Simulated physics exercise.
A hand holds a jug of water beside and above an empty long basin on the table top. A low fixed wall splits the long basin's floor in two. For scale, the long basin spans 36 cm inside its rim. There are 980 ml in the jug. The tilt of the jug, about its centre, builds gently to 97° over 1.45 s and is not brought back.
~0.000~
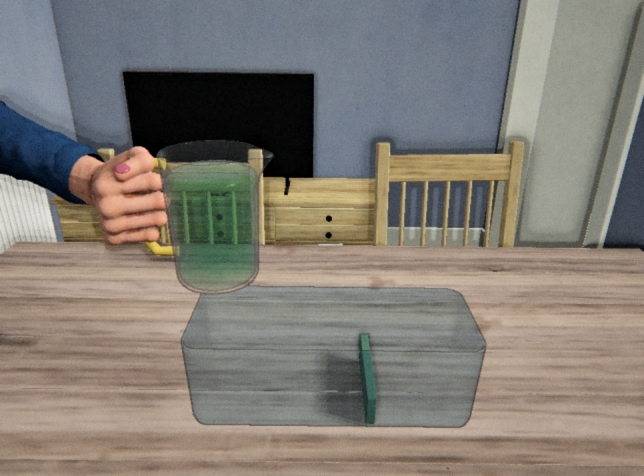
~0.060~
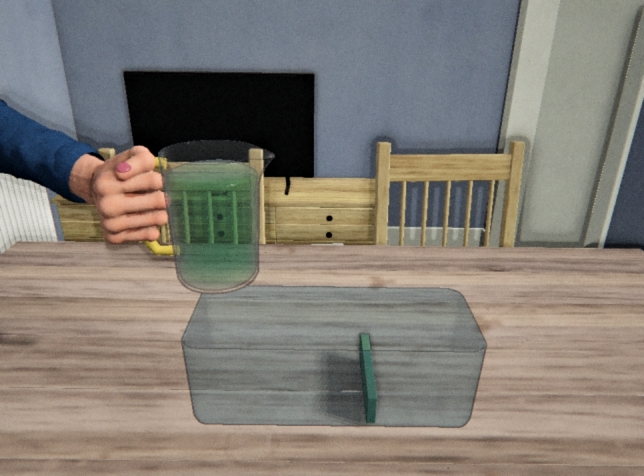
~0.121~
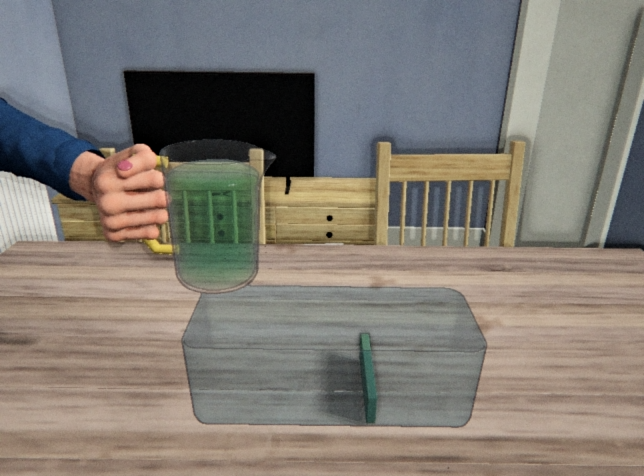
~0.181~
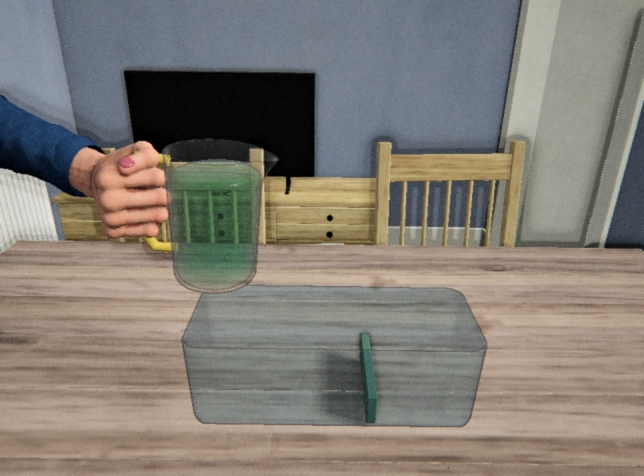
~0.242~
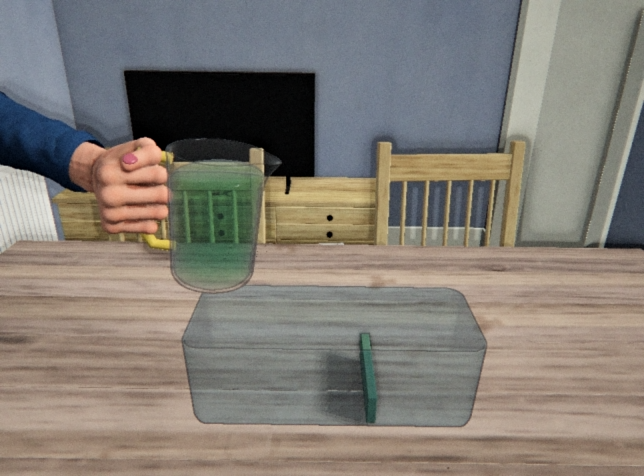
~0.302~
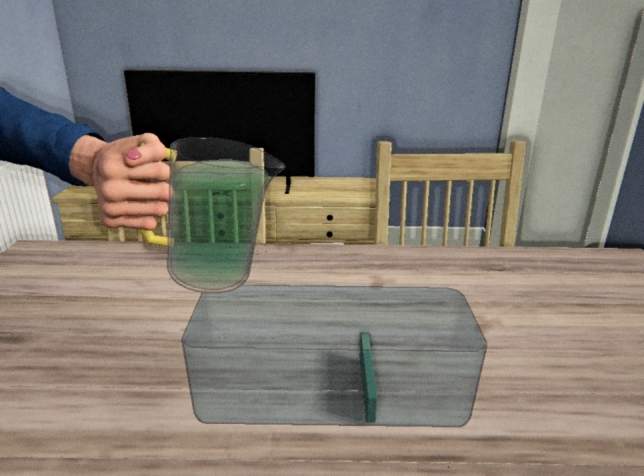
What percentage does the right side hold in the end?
About 14 per cent.
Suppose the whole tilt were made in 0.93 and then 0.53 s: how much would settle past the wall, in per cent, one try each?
In turn about 15 and 15 per cent.
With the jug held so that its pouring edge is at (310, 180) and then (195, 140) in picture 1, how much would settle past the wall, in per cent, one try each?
In turn about 65 and 10 per cent.
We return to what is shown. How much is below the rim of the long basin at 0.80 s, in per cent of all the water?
Near 2 in a hundred.
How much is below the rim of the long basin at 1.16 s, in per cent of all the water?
Near 34 in a hundred.
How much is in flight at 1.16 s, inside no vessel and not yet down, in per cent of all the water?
Near 14 in a hundred.
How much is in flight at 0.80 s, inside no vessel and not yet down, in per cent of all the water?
Some 8 per cent.
After 0.80 s the tilt is 56° and 90 per cent is still to pour, 2 is left of the wall and 0 right of it.
After 1.16 s the tilt is 88° and 51 per cent is still to pour, 26 is left of the wall and 8 right of it.
After 1.54 s the tilt is 97° and 11 per cent is still to pour, 70 is left of the wall and 11 right of it.
After 1.95 s the tilt is 97° and 1 per cent is still to pour, 82 is left of the wall and 14 right of it.
In the end 83 per cent lies left of the wall, 14 right of it and 2 outside.
